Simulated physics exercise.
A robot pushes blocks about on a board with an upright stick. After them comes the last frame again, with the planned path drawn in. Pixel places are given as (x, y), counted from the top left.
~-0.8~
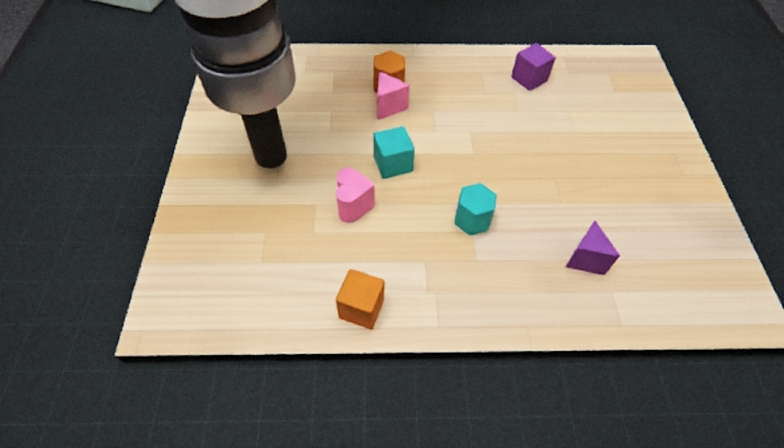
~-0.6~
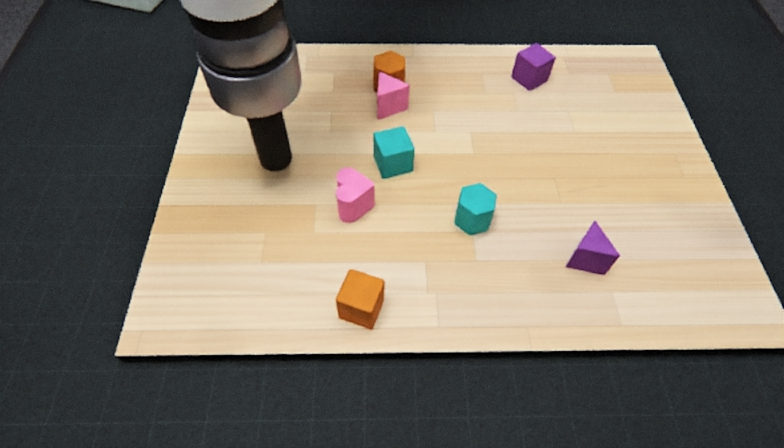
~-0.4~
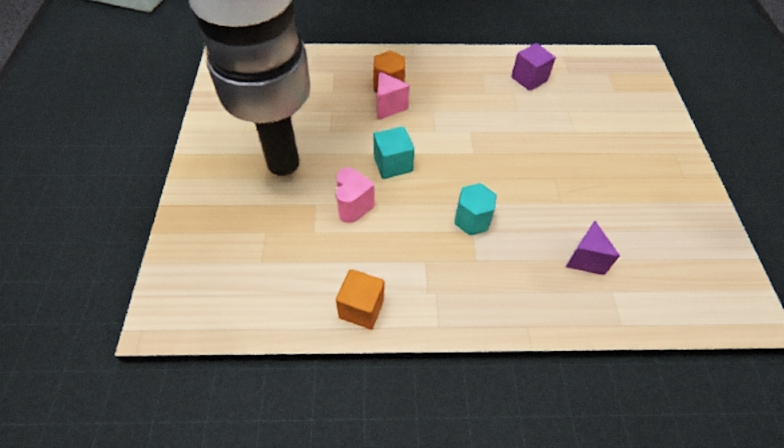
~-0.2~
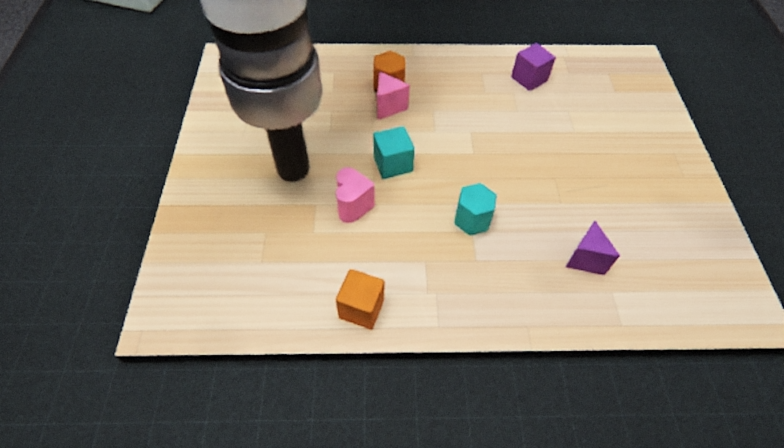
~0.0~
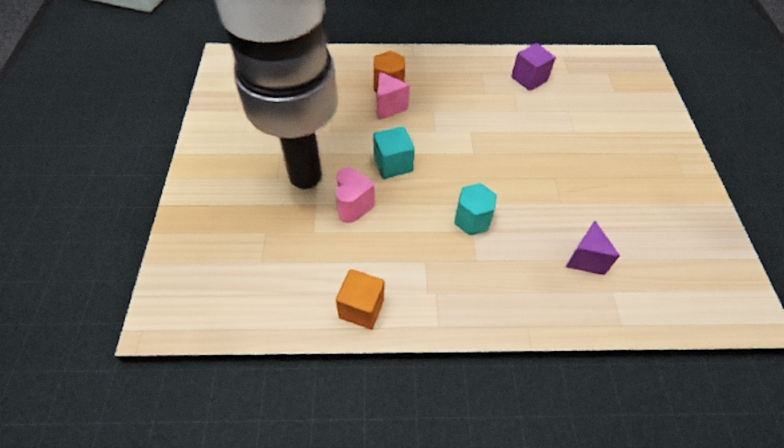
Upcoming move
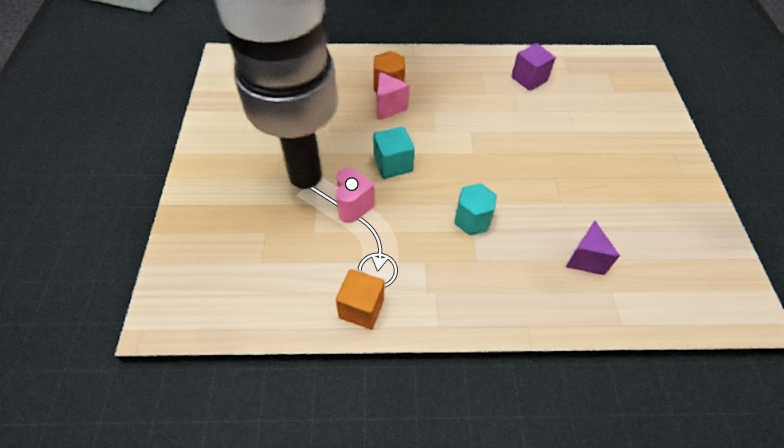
At first, a dark upright stick hangs over the left side of a wooden board scattered with orange, pink, teal and purple blocks. The robot then moves the stick slowly right and slightly toward the viewer, bringing it near the pink heart, while all the blocks stay still.
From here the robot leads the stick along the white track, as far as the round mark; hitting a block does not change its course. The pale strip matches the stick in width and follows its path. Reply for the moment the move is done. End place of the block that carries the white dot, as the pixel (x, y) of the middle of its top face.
Its top middle will sit at (408, 209).
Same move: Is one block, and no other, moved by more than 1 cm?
Going by the path, yes.
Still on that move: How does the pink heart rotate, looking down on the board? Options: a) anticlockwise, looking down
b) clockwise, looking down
a (anticlockwise, looking down)
The line goes from (308, 185) over (341, 206) and (373, 231) to (378, 270); the dot is on the pink heart.
One third of the way, stick (340, 198); pink heart (369, 191), turned 15° clockwise.
Two thirds of the way, stick (373, 223); pink heart (405, 206).
At the end, stick (378, 263); pink heart (408, 209), turned 20° anticlockwise; orange four-sided block unmoved.
